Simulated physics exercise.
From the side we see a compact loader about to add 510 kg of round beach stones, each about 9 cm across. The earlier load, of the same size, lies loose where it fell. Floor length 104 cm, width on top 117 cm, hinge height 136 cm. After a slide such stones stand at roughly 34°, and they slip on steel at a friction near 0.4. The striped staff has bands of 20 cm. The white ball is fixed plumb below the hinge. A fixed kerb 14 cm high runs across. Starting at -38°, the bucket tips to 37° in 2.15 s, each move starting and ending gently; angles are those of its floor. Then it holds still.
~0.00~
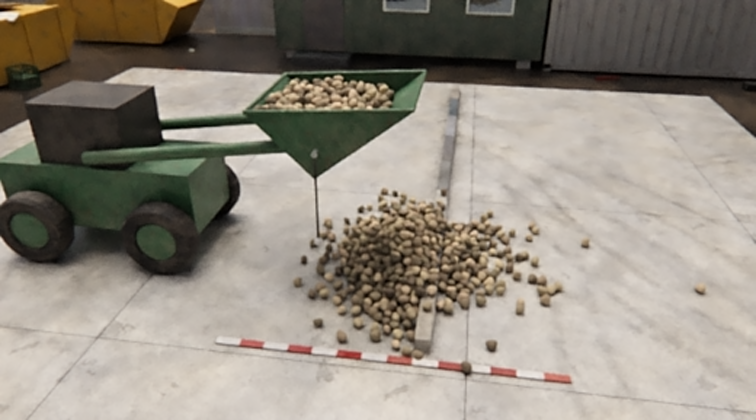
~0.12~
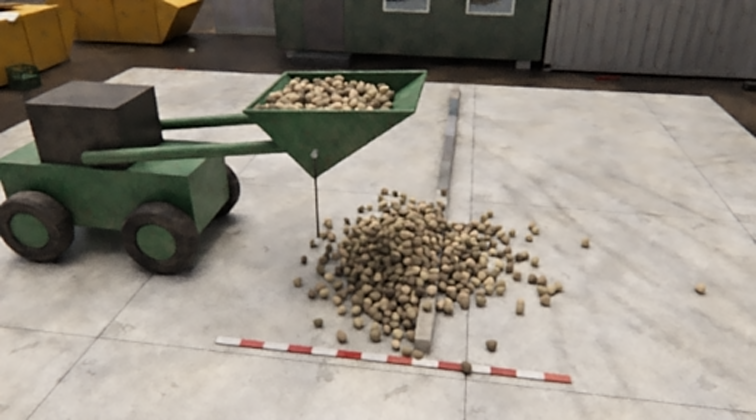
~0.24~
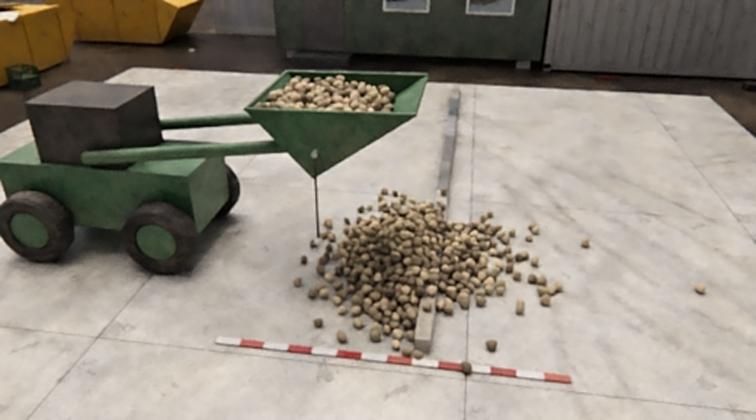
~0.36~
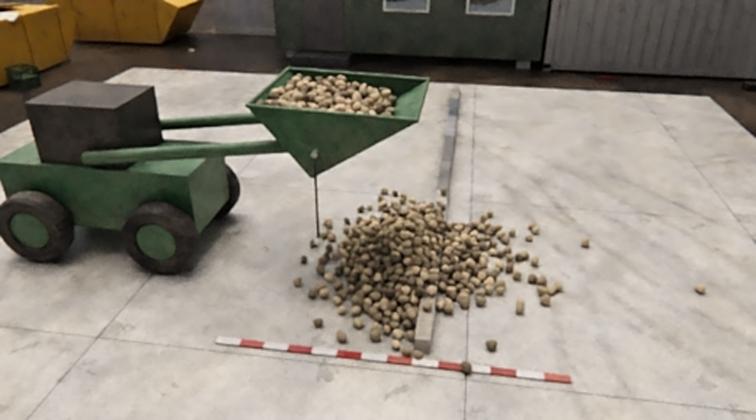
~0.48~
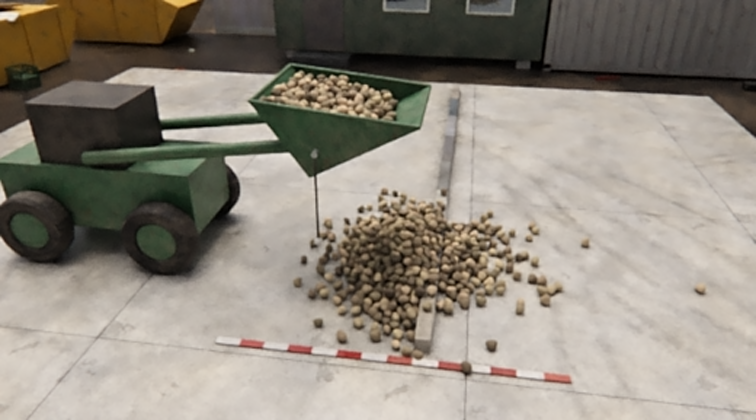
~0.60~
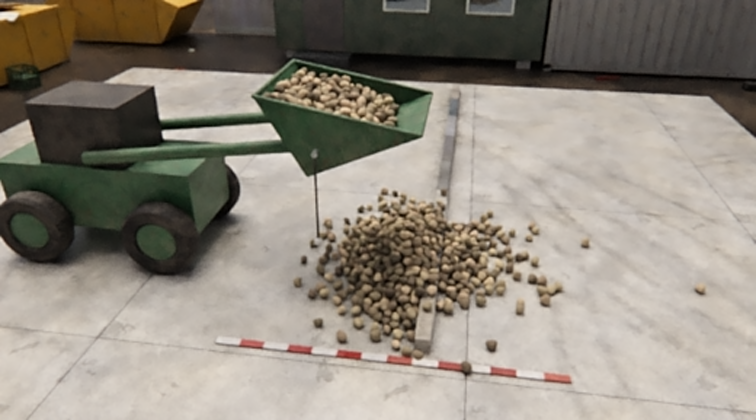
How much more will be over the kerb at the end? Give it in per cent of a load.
Close to 81 parts in a hundred.
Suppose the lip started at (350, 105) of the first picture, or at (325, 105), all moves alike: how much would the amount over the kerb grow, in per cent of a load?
About 10 and 0 per cent.
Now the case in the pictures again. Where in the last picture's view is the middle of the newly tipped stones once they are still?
Their middle is at about (474, 256).
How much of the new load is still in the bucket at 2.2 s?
About 25 per cent.
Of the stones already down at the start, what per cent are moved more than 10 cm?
About 20 per cent.
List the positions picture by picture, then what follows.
In the first picture, the bucket is at -38°, its lip at (414, 111); the top of the load is at (353, 92). The earlier load is highest near (417, 233), 27 cm above ground level, 79 % on this side of the kerb, 20 % over the kerb.
In the second picture, the bucket is at -37°, its lip at (415, 112); the top of the load is at (347, 90); the stones move at 0.1 m/s on average.
In the third picture, the bucket is at -35°, its lip at (416, 115); the top of the load is at (329, 90); the stones move at 0.1 m/s on average.
In the fourth picture, the bucket is at -32°, its lip at (418, 121); the top of the load is at (310, 87); the stones move at 0.1 m/s on average.
In the fifth picture, the bucket is at -28°, its lip at (420, 128); the top of the load is at (299, 84); the stones move at 0.2 m/s on average.
The sixth picture shows lip at (422, 136), floor tilted -24°, highest stones at (299, 80); the stones move at 0.2 m/s on average.
After 1.6 s the floor is at 25°; in per cent of one load, 97 in the bucket, 82 on this side of the kerb, 20 over the kerb; the foremost stones are at (570, 275).
After 2.2 s the floor is at 37°; in per cent of one load, 25 in the bucket, 116 on this side of the kerb, 59 over the kerb; the foremost stones are at (570, 275).
After 2.6 s the floor is at 37°; in per cent of one load, 1 in the bucket, 112 on this side of the kerb, 86 over the kerb; the foremost stones are at (582, 272).
After 5.3 s the floor is at 37°; in per cent of one load, 0 in the bucket, 98 on this side of the kerb, 101 over the kerb; the foremost stones are at (634, 275). Net gain over the kerb, 81.
